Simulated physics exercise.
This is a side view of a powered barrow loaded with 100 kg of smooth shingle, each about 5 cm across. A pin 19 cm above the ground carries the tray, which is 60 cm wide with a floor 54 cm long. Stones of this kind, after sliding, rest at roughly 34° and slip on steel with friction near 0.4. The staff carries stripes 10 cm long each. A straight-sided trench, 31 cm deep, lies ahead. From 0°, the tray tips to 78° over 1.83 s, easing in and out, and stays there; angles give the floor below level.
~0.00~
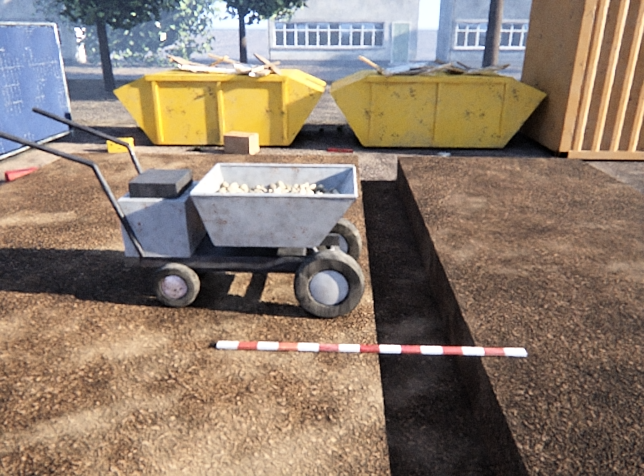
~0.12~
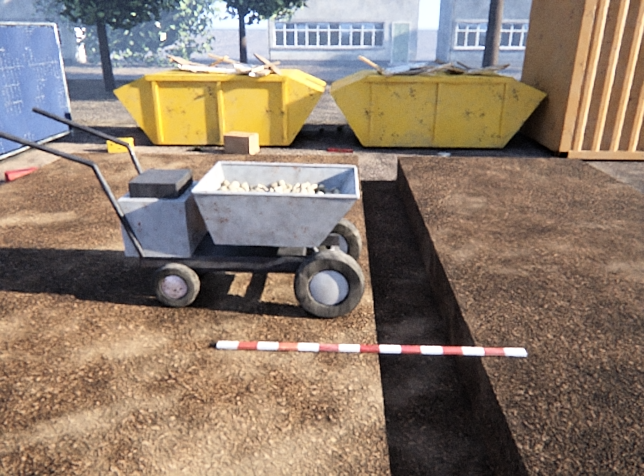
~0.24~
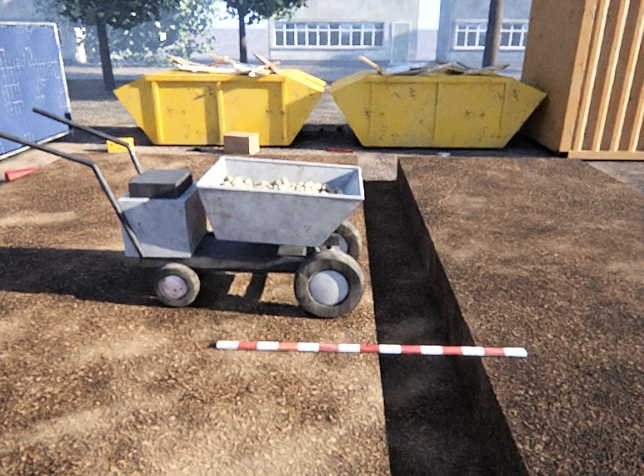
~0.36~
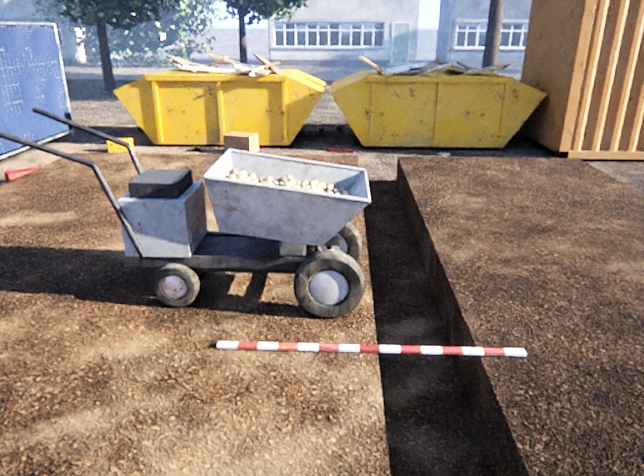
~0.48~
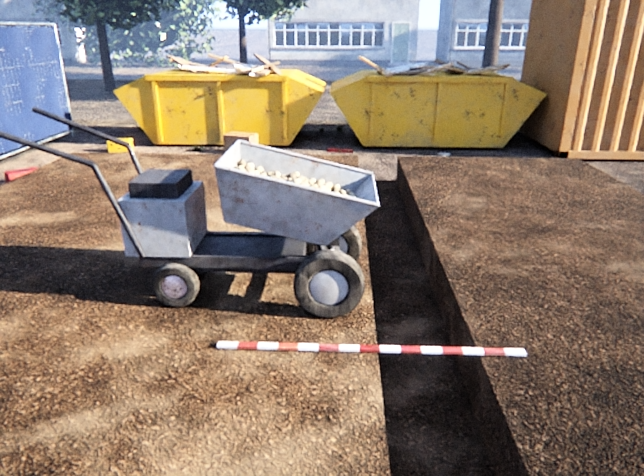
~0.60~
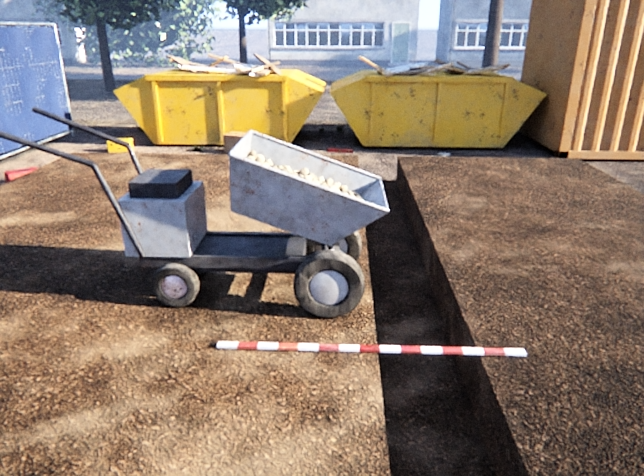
The video shows a grey powered barrow loaded with pale stones standing beside a straight-sided trench, a red-and-white staff lying in front, as its tray gradually tilts, the left end rising and the right end extending over the trench's edge.
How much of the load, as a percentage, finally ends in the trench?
I would put it at about 65 per cent.
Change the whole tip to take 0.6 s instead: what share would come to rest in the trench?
That would give about 40 percent.
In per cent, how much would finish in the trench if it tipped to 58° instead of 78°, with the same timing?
Trench share: Approx. 50%.
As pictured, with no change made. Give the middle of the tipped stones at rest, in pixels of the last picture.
Their middle lands near (440, 328).
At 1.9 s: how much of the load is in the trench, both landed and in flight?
By then, around 40 percent.
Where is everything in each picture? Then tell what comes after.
In the first picture, the tray is at 0°, its lip at (356, 197); the top of the load is at (269, 191).
In the second picture, lip at (358, 197), floor tilted 1°, highest stones at (254, 189); the stones move at 0.1 m/s on average.
In the third picture, the tray is at 4°, its lip at (363, 199); the top of the load is at (254, 185); the stones move at 0.2 m/s on average.
In the fourth picture, lip at (370, 201), floor tilted 8°, highest stones at (247, 179); the stones move at 0.3 m/s on average.
In the fifth picture, the tray is at 13°, its lip at (379, 206); the top of the load is at (247, 170); the stones move at 0.4 m/s on average.
In the sixth picture, lip at (389, 211), floor tilted 20°, highest stones at (255, 160); the stones move at 0.5 m/s on average.
After 1.4 s the floor is at 66°; 98 % in the tray, 2 % in the trench; the foremost stones are at (441, 252).
After 1.9 s the floor is at 78°; 28 % in the tray, 41 % in the trench, 32 % past the trench; the foremost stones are at (550, 301).
After 2.3 s the floor is at 78°; 6 % in the tray, 58 % in the trench, 36 % past the trench; the foremost stones are at (605, 312).
After 4.2 s the floor is at 78°; 0 % in the tray, 65 % in the trench, 35 % past the trench; the foremost stones are at (623, 311).
